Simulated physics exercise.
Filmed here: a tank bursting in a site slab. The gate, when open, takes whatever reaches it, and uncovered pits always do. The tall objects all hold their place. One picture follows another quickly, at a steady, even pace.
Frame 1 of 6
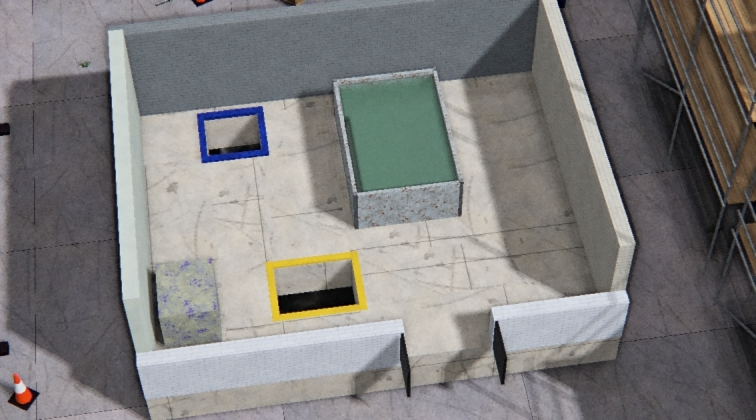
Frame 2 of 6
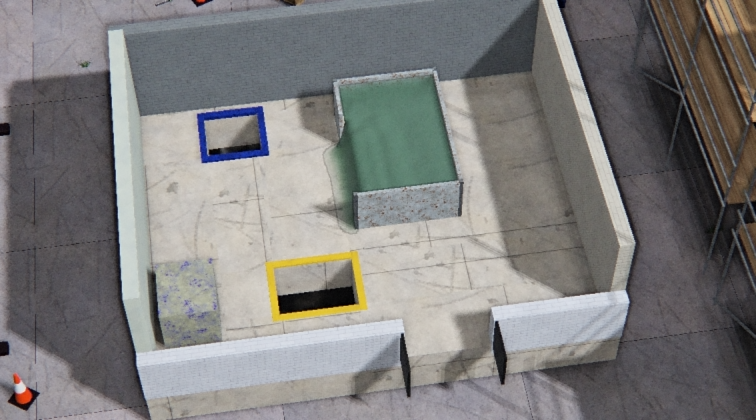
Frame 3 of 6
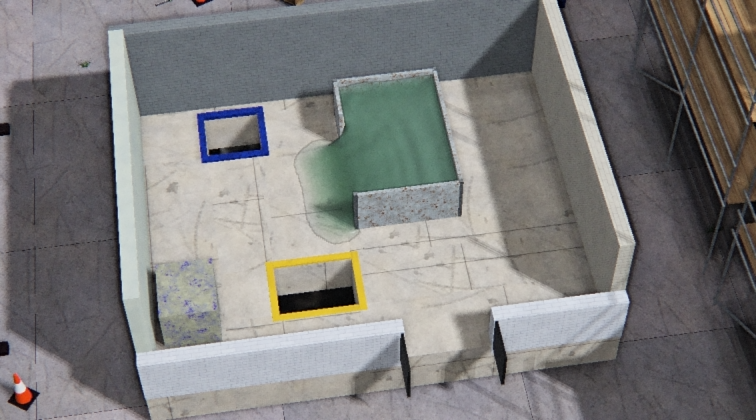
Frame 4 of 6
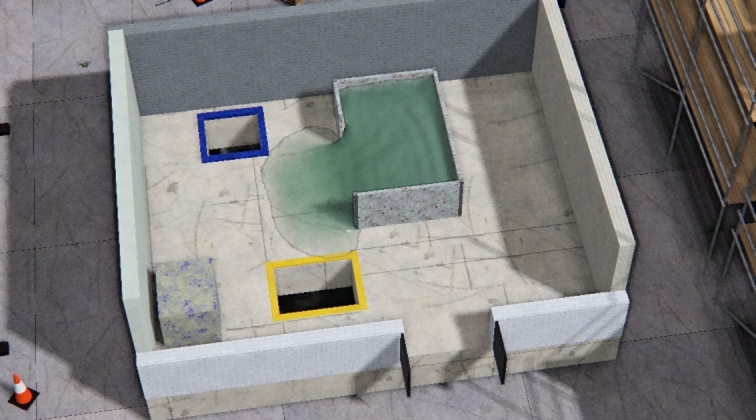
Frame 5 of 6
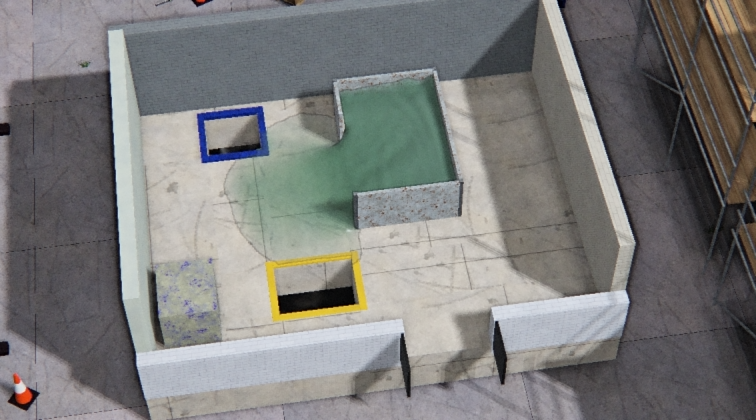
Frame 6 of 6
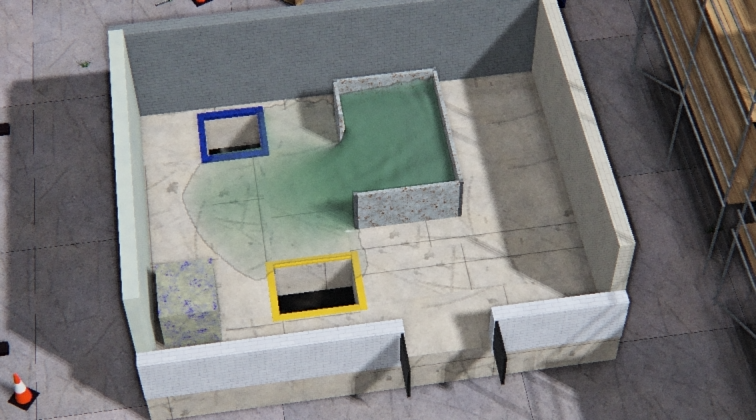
A walled concrete slab on a paved site is seen from high above by a camera that stays still. A grey-walled tank of green water stands near the back wall, with a blue-edged pit to its left, a yellow-edged pit towards the front, a mottled block at lower left and an open gap in the low white front wall. The tank's left side gives way and water pours out leftward, spreading in a widening, thinning green sheet across the floor between the pits.
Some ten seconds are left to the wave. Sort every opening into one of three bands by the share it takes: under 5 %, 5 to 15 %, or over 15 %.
The gate takes under 5 %; the blue pit takes over 15 %; the yellow pit takes over 15 %.
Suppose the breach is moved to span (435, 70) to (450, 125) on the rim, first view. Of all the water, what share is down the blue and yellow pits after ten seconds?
Result - blue: 6 %; yellow: 12 %.
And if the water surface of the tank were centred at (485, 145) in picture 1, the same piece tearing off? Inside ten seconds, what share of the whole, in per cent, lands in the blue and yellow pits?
The blue pit gets roughly 15 per cent and the yellow pit roughly 40 per cent.
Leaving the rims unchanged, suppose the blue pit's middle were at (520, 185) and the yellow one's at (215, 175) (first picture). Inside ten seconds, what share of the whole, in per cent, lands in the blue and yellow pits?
Blue: 0 %; yellow: 50 %.
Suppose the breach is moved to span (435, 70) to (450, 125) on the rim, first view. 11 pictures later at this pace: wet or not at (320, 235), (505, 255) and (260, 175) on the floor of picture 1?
Result, in sequence: Untouched by the flood; inundated; untouched by the flood.
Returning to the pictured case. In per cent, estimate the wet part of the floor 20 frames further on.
Estimated share: About 50 %.
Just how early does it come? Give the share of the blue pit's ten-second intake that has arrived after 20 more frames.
Close to 35 %.
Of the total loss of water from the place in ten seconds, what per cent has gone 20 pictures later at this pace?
Near 30 in a hundred.
A moment on, water covers 35 % of the floor; the gate 0 %, the blue pit 2 %, the yellow pit 2 %.
Next, water covers 40 % of the floor; the gate 0 %, the blue pit 4 %, the yellow pit 5 %.
Then, water covers 50 % of the floor; the gate 0 %, the blue pit 8 %, the yellow pit 8 %.
Later, water covers 80 % of the floor; the gate 0 %, the blue pit 19 %, the yellow pit 17 %.
In the end, water covers 95 % of the floor; the gate 1 %, the blue pit 25 %, the yellow pit 27 %.
